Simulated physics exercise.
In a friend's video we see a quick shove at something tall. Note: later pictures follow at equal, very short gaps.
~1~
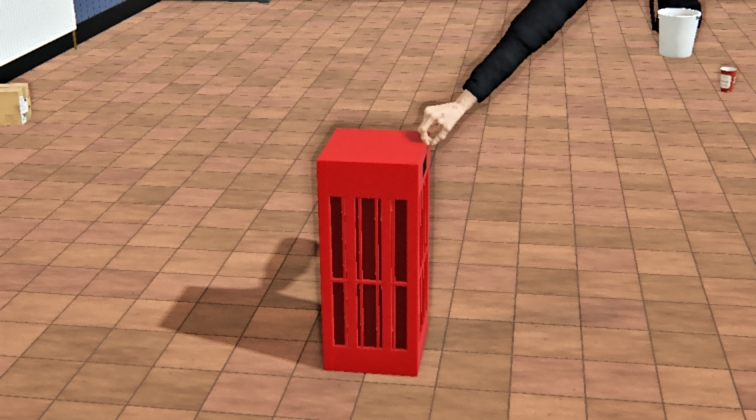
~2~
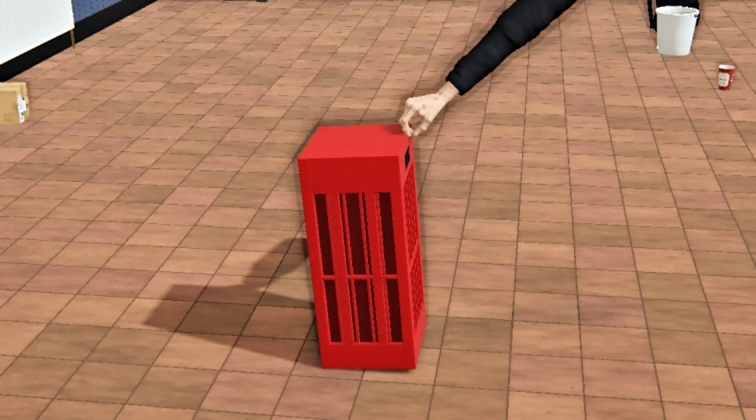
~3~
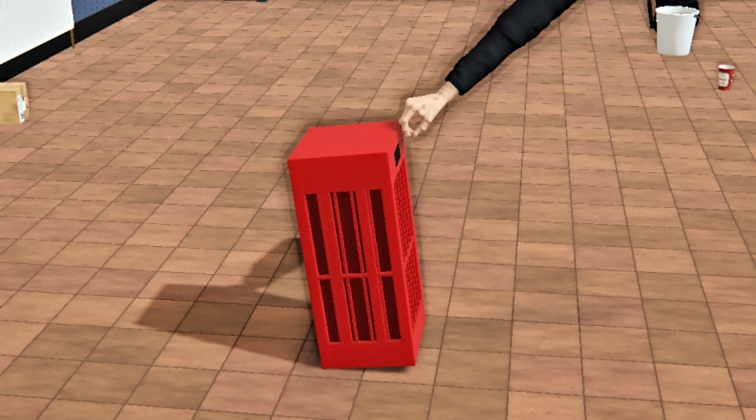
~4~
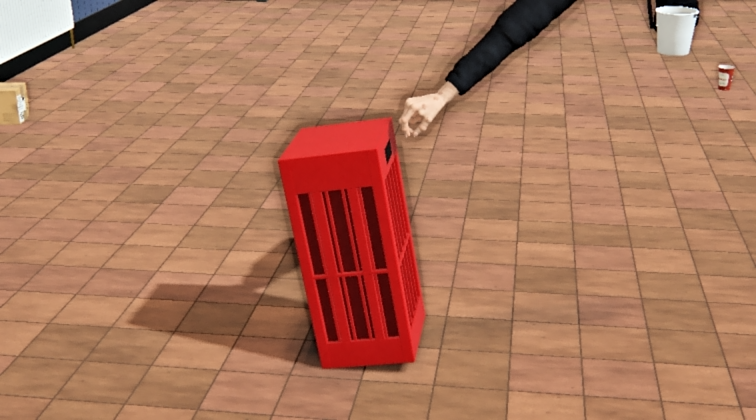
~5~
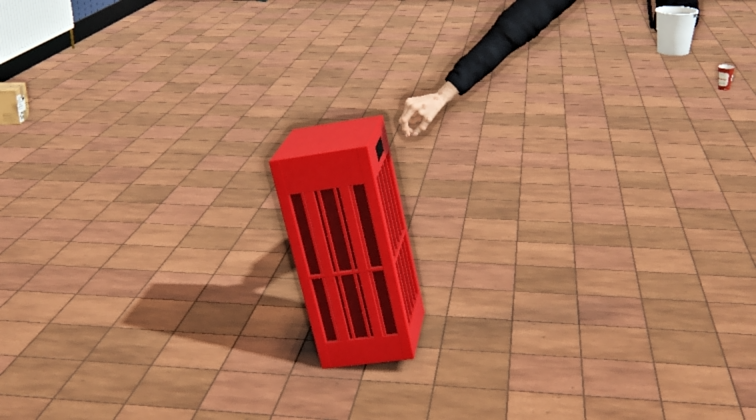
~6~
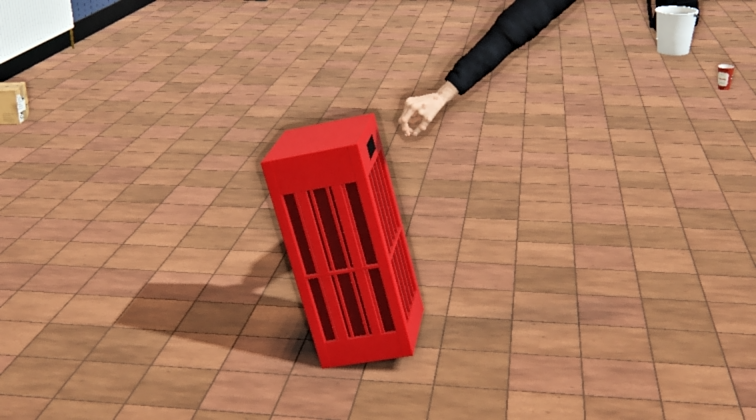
On a brown tiled floor, a tall red crate stands upright while a hand in a dark sleeve reaches in from the upper right and pushes near its top edge. The crate leans to the left, and then the hand stays in place as the crate tilts further away from it.
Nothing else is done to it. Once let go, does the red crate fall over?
It will tilt too far to recover.
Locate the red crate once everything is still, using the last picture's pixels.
Looks like it settles somewhere around (222, 298).
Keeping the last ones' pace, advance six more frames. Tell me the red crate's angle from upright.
At that point the tilt would be 25°.
Then, 0.26 s past the last view, red crate 38° off upright near (298, 240).
Then, 0.48 s past the last view, red crate 73° off upright near (240, 272).
Finally, the red crate goes down on its side, near (222, 298).
